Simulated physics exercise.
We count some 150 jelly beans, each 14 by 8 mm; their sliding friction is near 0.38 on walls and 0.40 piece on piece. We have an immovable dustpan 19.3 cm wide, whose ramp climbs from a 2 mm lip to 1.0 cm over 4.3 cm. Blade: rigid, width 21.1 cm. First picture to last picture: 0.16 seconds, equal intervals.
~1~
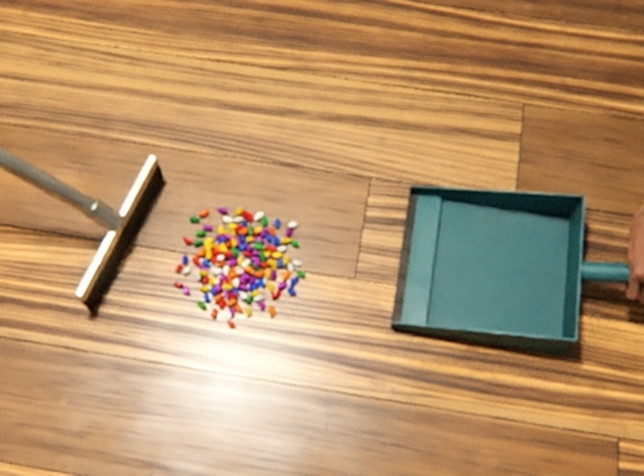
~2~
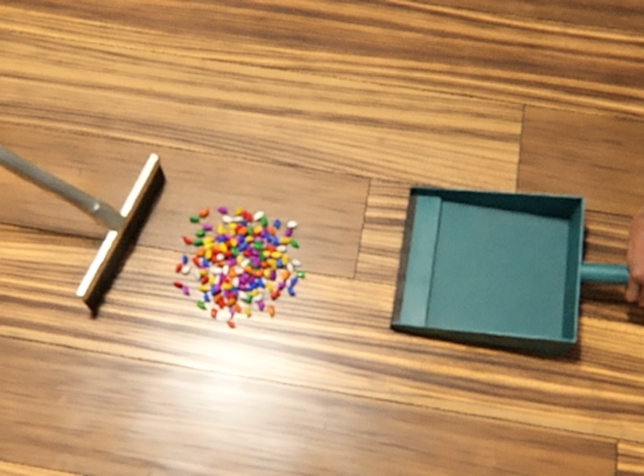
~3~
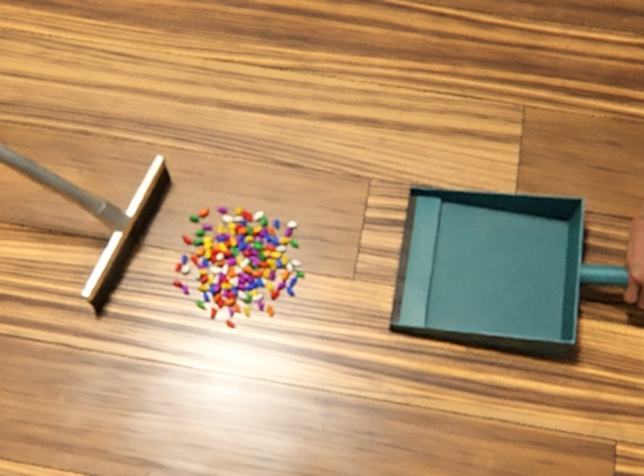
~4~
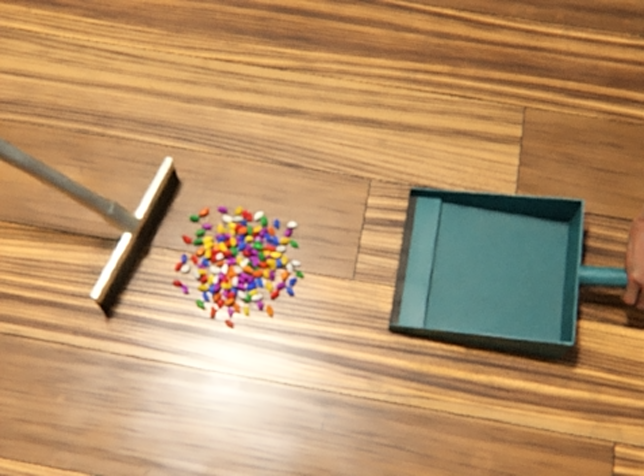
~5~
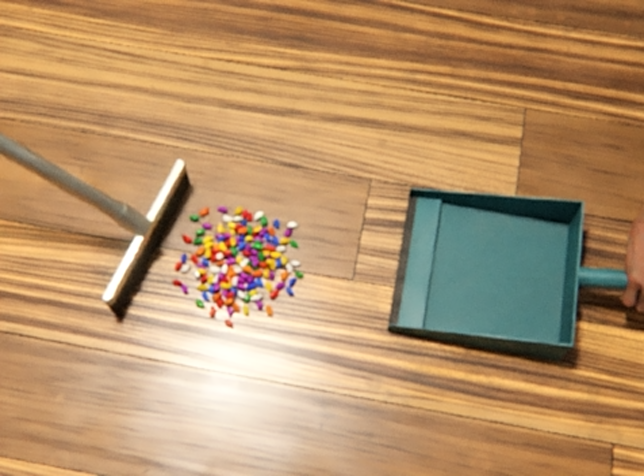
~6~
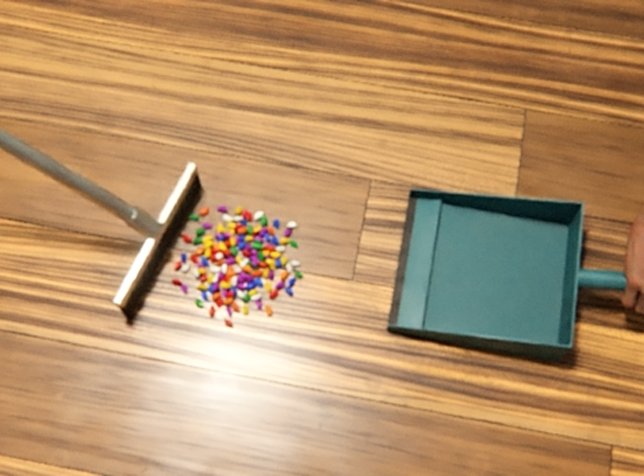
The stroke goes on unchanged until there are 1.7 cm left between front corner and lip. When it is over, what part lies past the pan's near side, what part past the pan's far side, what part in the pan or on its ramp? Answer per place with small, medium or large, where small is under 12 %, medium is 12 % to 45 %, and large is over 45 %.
Near side medium, far side small, pan medium.
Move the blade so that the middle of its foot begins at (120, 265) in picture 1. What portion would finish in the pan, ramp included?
It would come to about 20 in a hundred.
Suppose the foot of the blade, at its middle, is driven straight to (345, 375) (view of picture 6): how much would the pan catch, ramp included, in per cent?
Some 5 percent.
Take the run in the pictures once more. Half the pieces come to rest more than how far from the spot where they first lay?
It comes to some 22 cm.
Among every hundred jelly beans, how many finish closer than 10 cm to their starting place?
0 percent, roughly.
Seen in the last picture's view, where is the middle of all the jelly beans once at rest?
Approximately (388, 306) in the last view.
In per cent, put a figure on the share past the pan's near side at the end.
About 35 per cent.
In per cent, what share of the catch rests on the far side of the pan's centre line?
Some 20 per cent.
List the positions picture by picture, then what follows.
In the first frame, blade from (82, 296) to (154, 162), moved 0.0 cm, 0 of the pieces shifted so far; middle of the pieces at (240, 261); pan at (498, 274).
In the second frame, blade from (83, 296) to (156, 162), moved 0.2 cm, 0 of the pieces shifted so far; middle of the pieces at (240, 261).
In the third frame, blade from (88, 296) to (161, 163), moved 1.0 cm, 0 of the pieces shifted so far; middle of the pieces at (240, 261).
In the fourth frame, blade from (97, 298) to (170, 164), moved 2.2 cm, 0 of the pieces shifted so far; middle of the pieces at (239, 261).
In the fifth frame, blade from (109, 300) to (182, 167), moved 3.8 cm, 0 of the pieces shifted so far; middle of the pieces at (239, 260).
In the sixth frame, blade from (120, 303) to (193, 170), moved 5.4 cm, 0 of the pieces shifted so far; middle of the pieces at (239, 260); pan at (495, 279).
Then, 0.26 s after the last picture, middle of the blade 18 cm from the lip; 0 % over the lip, far side 0 %, near side 20 %.
Then, 0.44 s after the last picture, middle of the blade 9 cm from the lip; 0 % over the lip, far side 0 %, near side 30 %.
Then, 0.74 s after the last picture, middle of the blade 4 cm from the lip; 25 % over the lip, far side 5 %, near side 35 %.
In the end, near side 35 %, far side 5 %, pan 20 %, in front of the lip or behind the blade 40 %.
